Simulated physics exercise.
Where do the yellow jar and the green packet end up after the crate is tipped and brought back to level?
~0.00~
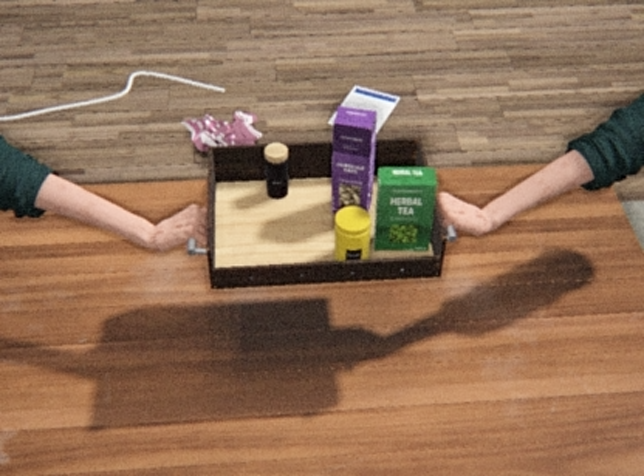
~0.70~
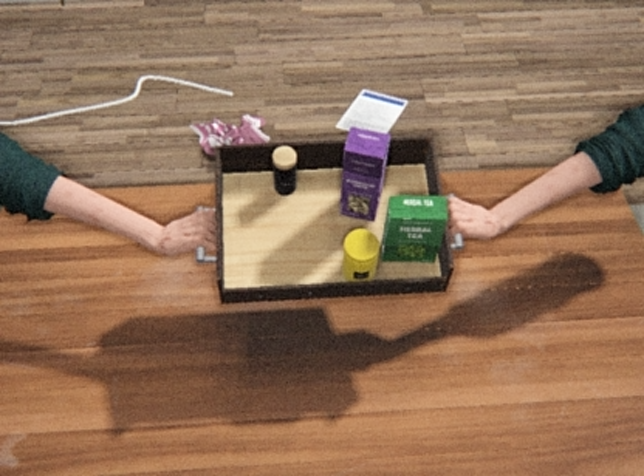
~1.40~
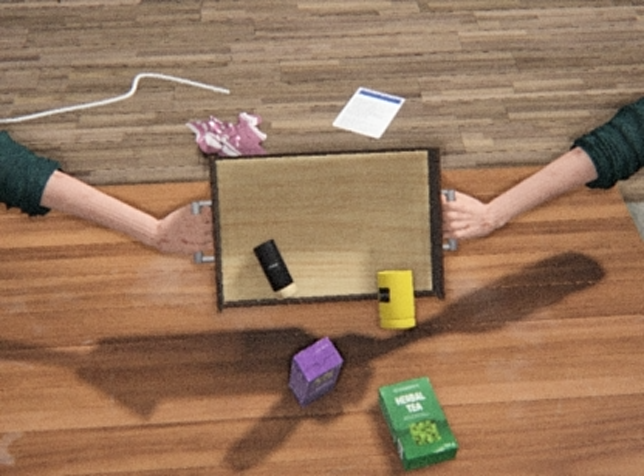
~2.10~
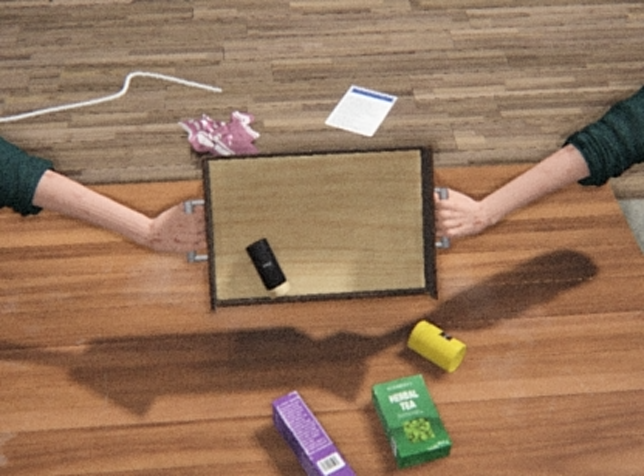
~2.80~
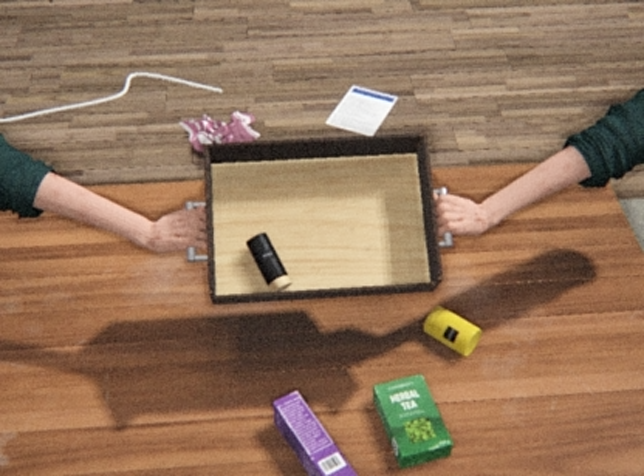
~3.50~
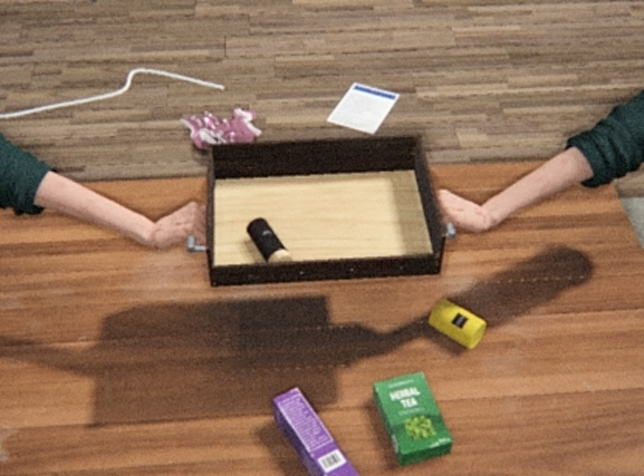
Both get tipped out of the crate and end up lying on the wooden surface on its near side.
A dark-rimmed crate was tipped steeply toward the viewer by two hands, spilling a purple carton, a green tea packet and a yellow jar onto the wooden surface, then swung back level with only a black shaker lying inside.
